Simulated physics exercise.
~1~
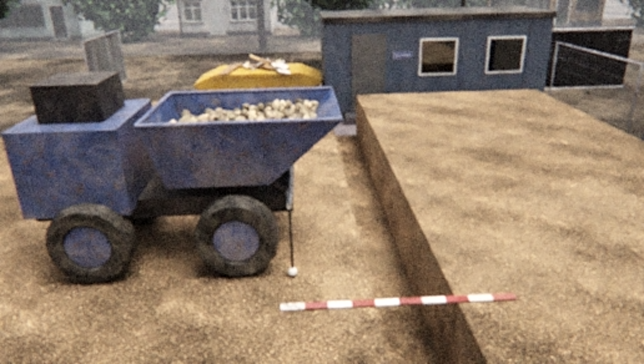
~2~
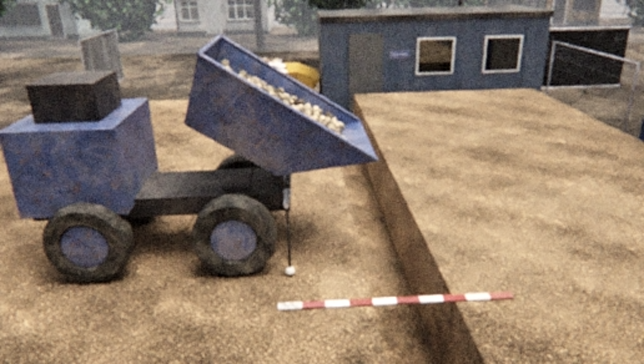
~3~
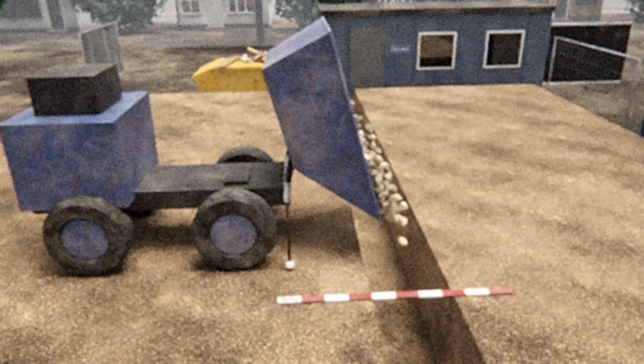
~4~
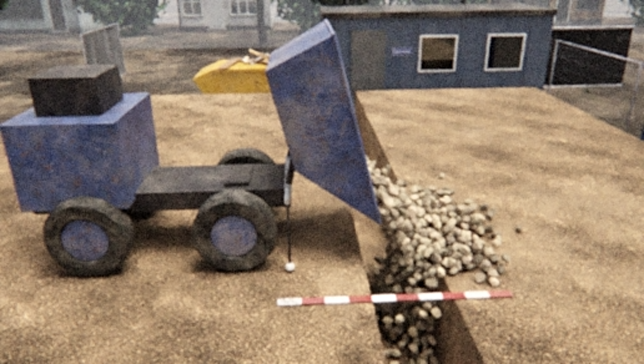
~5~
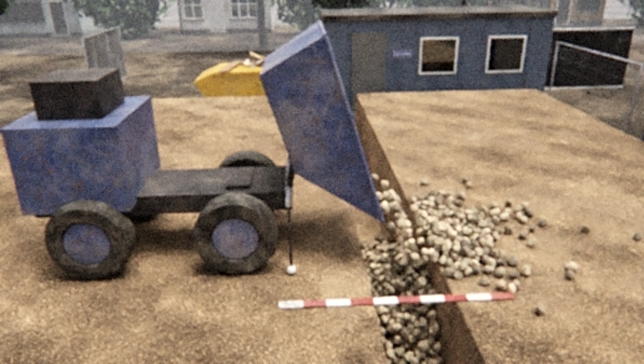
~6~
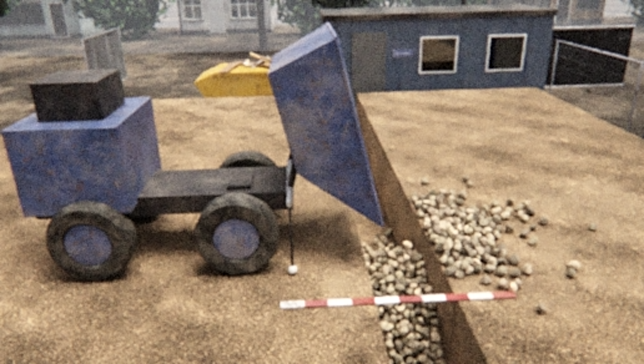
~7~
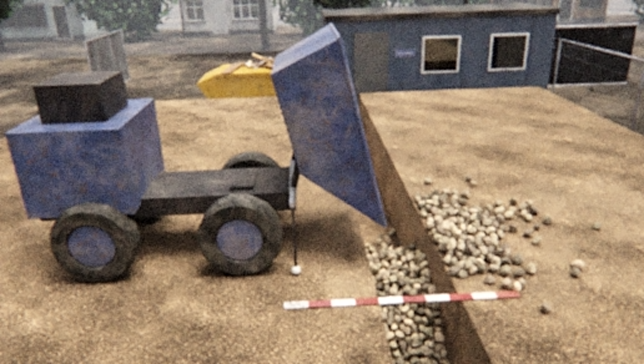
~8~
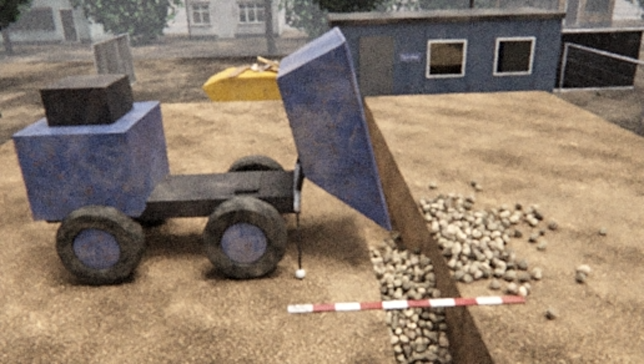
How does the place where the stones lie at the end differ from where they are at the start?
At the start the stones sit up in the blue skip of the dumper. By the end they lie lower down and to the right, mostly in the trench with some scattered on the ground beyond it.
The clip opens on a blue dumper standing at the left of a sandy yard, its skip level and full of pale stones, with a trench and a red and white striped staff to its right. The skip tips forward to the right until it stands steeply, and the first stones slide over its lip. The rest pour down in a heap, filling part of the trench and scattering onto the ground beyond. The skip rocks back slightly and forward again as the last stones settle. It ends still raised and empty, with most stones lying in the trench and a smaller scatter on the far side.
